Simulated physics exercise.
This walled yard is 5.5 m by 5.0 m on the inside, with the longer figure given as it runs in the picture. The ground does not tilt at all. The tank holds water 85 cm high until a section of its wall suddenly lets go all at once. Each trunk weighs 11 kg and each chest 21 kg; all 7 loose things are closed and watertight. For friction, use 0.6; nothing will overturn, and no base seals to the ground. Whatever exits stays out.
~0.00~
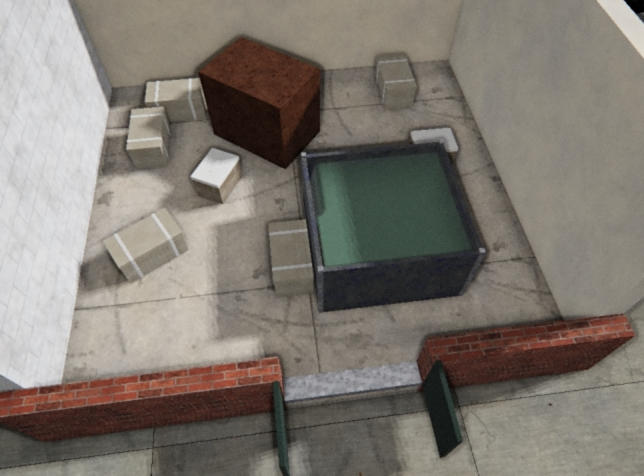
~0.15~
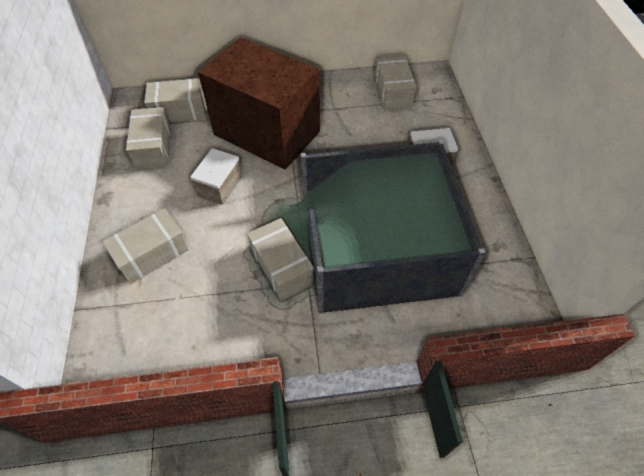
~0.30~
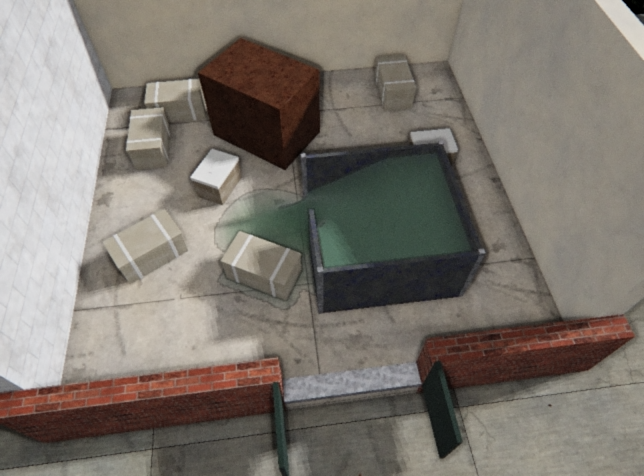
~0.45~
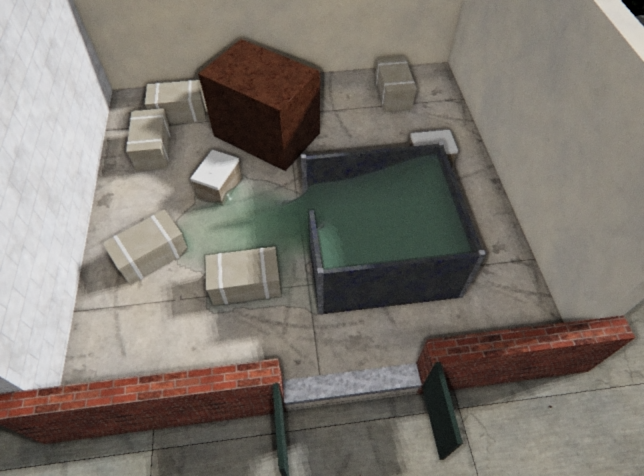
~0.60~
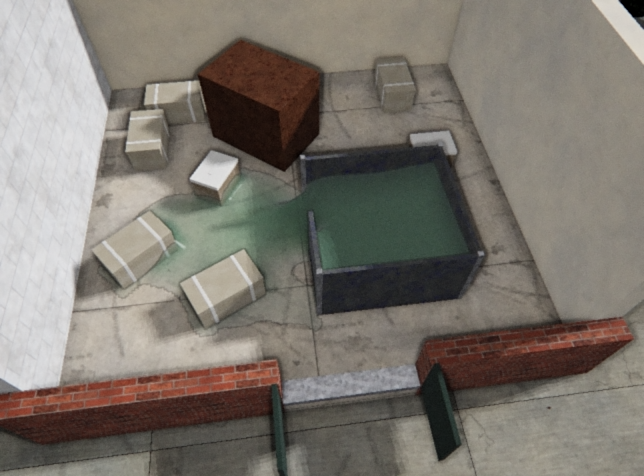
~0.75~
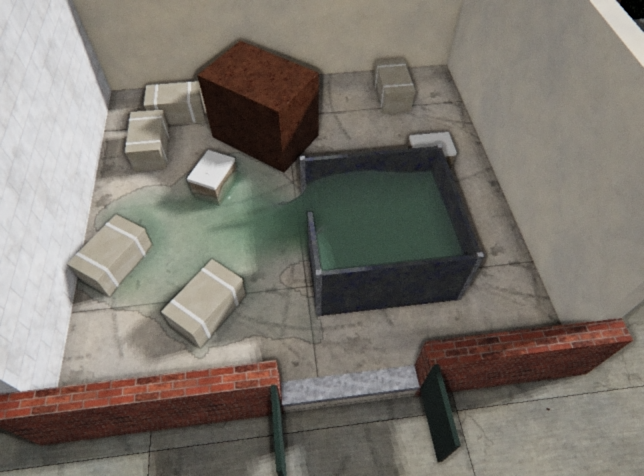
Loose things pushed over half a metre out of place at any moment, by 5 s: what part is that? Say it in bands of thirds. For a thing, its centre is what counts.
Expect the moved ones to number two thirds or more.
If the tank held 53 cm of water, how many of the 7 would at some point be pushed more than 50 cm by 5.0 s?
Under that setup the answer is 5.
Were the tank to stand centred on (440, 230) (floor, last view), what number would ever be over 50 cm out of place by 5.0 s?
5.
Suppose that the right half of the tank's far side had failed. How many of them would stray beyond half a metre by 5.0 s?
That gives 4 of them.
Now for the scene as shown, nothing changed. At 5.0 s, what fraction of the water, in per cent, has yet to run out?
About 100 in a hundred parts of the water.
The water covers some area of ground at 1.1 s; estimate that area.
Somewhere about 10.5 m2, give or take.
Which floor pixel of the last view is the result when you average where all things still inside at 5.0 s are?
I'd put it close to (298, 151) in the last view.
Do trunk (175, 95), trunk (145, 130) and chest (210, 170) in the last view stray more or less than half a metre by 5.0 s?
Listed in sequence: Higher; higher; higher for the last.
After 1.1 s 3 of 7 are over 50 cm from their spots; 1 afloat.
After 2.2 s 4 of 7 are over 50 cm from their spots; 4 afloat.
After 3.5 s 5 of 7 are over 50 cm from their spots; 5 afloat.
After 5.0 s 4 of 7 are over 50 cm from their spots, and 5 have been at some point; 4 afloat.
